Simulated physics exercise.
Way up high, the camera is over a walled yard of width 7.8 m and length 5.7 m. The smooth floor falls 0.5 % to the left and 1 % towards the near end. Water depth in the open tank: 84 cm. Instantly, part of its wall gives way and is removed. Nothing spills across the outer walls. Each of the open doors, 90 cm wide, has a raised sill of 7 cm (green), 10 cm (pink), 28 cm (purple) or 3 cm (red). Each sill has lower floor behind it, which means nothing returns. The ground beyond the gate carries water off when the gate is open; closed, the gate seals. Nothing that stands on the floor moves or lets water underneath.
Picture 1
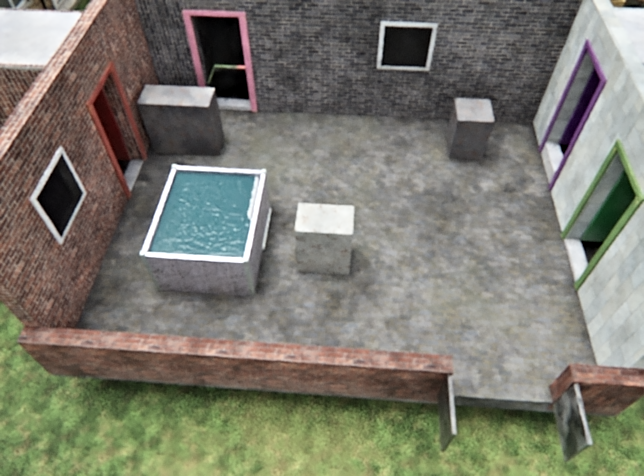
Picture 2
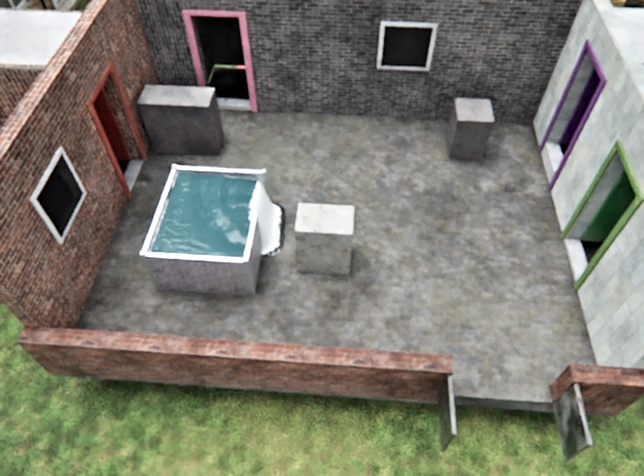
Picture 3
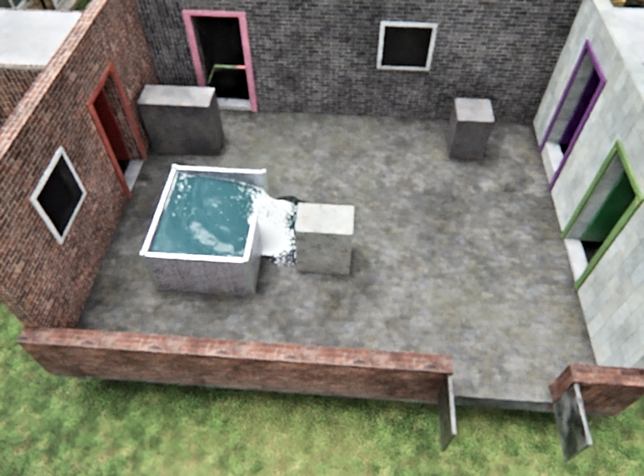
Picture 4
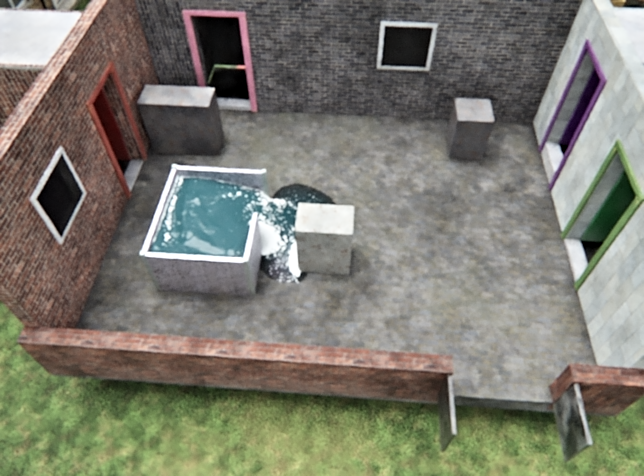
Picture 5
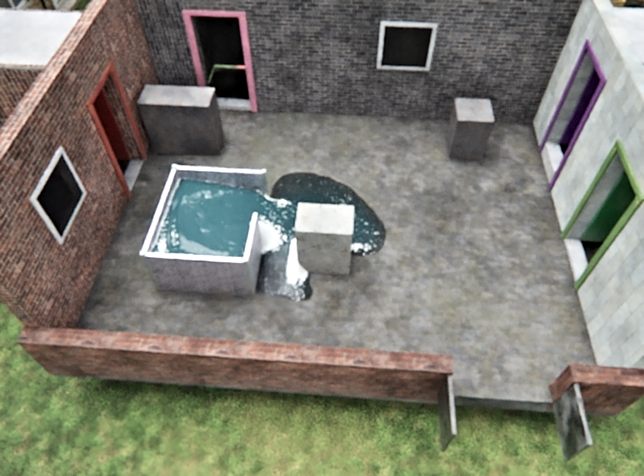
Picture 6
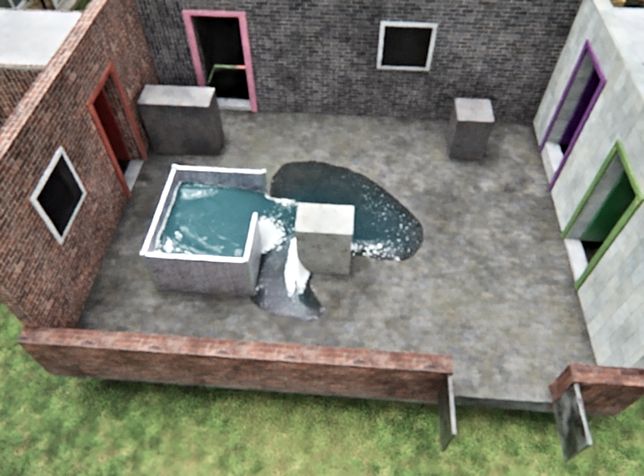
Walled yard with a raised water tank opening on its right side, water gushing out, striking a grey block and spreading around it.
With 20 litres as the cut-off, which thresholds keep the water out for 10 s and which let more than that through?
One by one: At the green door the amount let in will top the limit, at the pink door the amount let in will fall short of the limit, at the purple door the amount let in will fall short of the limit, at the red door the amount let in will fall short of the limit.
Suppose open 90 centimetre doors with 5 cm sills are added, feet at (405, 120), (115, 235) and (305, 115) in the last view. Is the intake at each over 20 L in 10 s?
Note, doorways in listed order: Goes beyond, stays short, stays short.
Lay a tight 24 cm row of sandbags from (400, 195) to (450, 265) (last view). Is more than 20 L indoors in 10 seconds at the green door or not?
Next, green ends up on the low side.
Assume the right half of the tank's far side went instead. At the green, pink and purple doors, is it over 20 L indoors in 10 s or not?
Then it goes green fine, pink too high, purple fine.
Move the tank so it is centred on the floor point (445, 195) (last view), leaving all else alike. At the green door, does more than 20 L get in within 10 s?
Well, green ends up inside the mark.
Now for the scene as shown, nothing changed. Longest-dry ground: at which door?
Red.
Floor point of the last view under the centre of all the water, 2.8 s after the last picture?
(367, 220).
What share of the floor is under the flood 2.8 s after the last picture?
Wet share: Near 60 percent.
Then, 0.7 s after the last picture water covers 40 % of the floor and is deepest (37 cm) near (272, 221); green door not reached, pink door not reached, purple door not reached, red door not reached.
Then, 1.5 s after the last picture water covers 50 % of the floor and is deepest (31 cm) near (437, 122); green door 15 cm at the sill, 25 L in, pink door not reached, purple door 26 cm at the sill, 0 L in, red door not reached.
Then, 2.8 s after the last picture water covers 60 % of the floor and is deepest (26 cm) near (528, 137); green door 13 cm at the sill, 76 L in, pink door not reached, purple door 16 cm at the sill, 0 L in, red door not reached.
Then, 5.3 s after the last picture water covers 70 % of the floor and is deepest (13 cm) near (578, 387); green door 9 cm at the sill, 101 L in, pink door not reached, purple door 8 cm at the sill, 0 L in, red door not reached.
Then, 9.3 s after the last picture water covers 95 % of the floor and is deepest (10 cm) near (578, 387); green door 5 cm at the sill, 103 L in, pink door 3 cm at the sill, 0 L in, purple door 3 cm at the sill, 0 L in, red door 5 cm at the sill, 1 L in.
